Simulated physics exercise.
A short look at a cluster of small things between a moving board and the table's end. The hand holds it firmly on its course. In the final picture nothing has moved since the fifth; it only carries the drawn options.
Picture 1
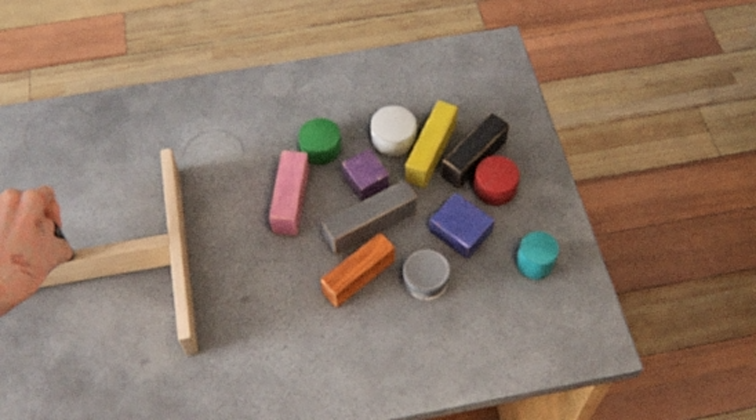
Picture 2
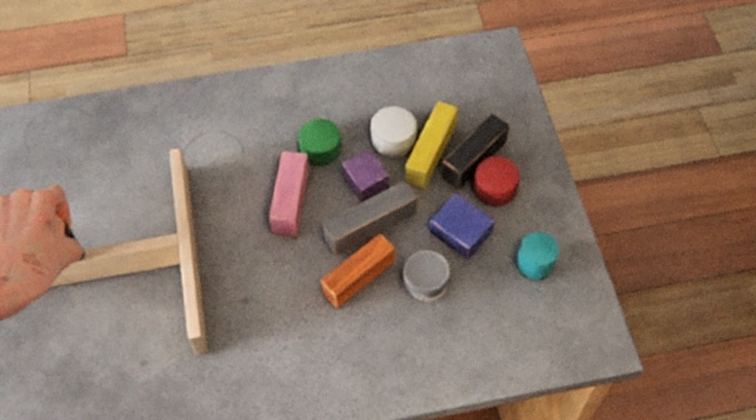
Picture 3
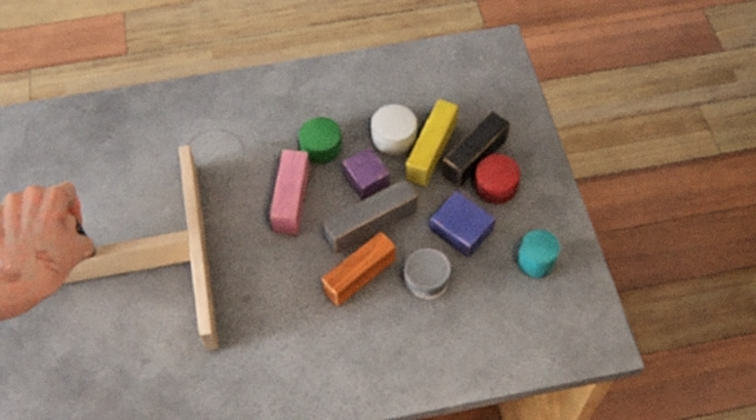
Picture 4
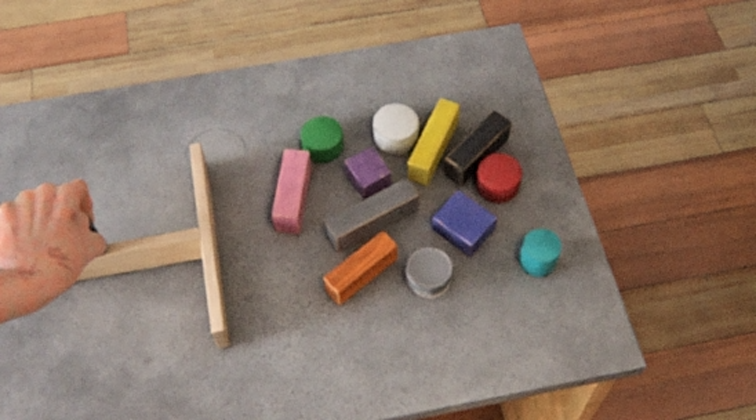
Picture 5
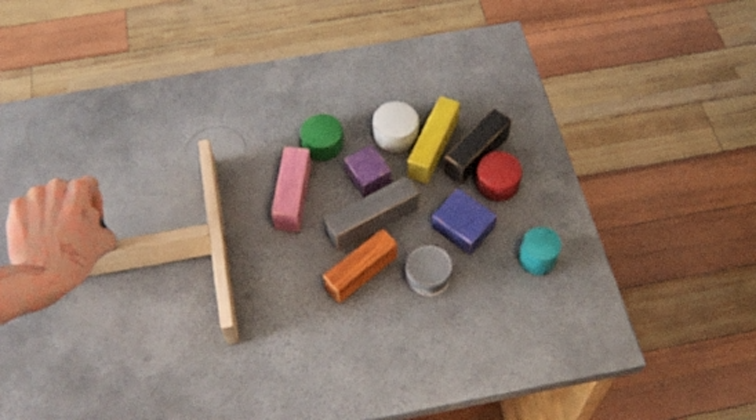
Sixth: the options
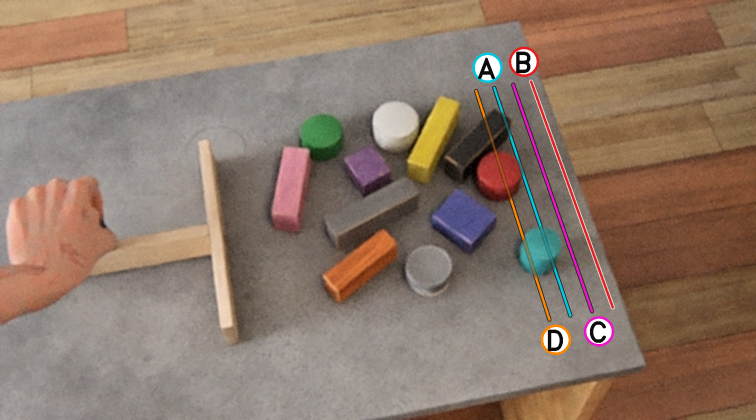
In the video, a hand on the left grips the handle of a wooden board and pushes it slowly rightward across a grey table, narrowing the gap to a cluster of colourful blocks and round pieces, which stay still.
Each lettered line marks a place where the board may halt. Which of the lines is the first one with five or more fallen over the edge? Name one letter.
C is the first line that does it.
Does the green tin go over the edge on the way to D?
No.
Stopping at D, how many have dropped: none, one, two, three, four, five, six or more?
In all, three.
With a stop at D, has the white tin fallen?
No.
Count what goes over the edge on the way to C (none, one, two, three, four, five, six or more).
Six or more.
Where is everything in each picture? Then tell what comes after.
In the first picture, purple block (365, 175); pink bar (290, 193); blue block (462, 225).
In the second picture, board (184, 237); orange stick (359, 271).
In the third picture, board (194, 234); yellow stick (432, 143).
In the fourth picture, board (206, 232); white tin (396, 129).
In the fifth picture, board (215, 228); grey tin (428, 271); grey bar (373, 214); black stick (478, 146).
On the marked copy, A at (530, 193); B at (569, 186); C at (550, 190); D at (510, 197).
With C. Early on, board (337, 207); green tin (346, 130); orange stick (389, 255).
Further on, board (457, 186); red tin (567, 165); black stick (530, 120).
At the end, board (551, 169); black stick over the edge; orange stick over the edge; seven fallen.
As for the rest, A drops only three; B drops nine, but is farther than needed; D drops only three.
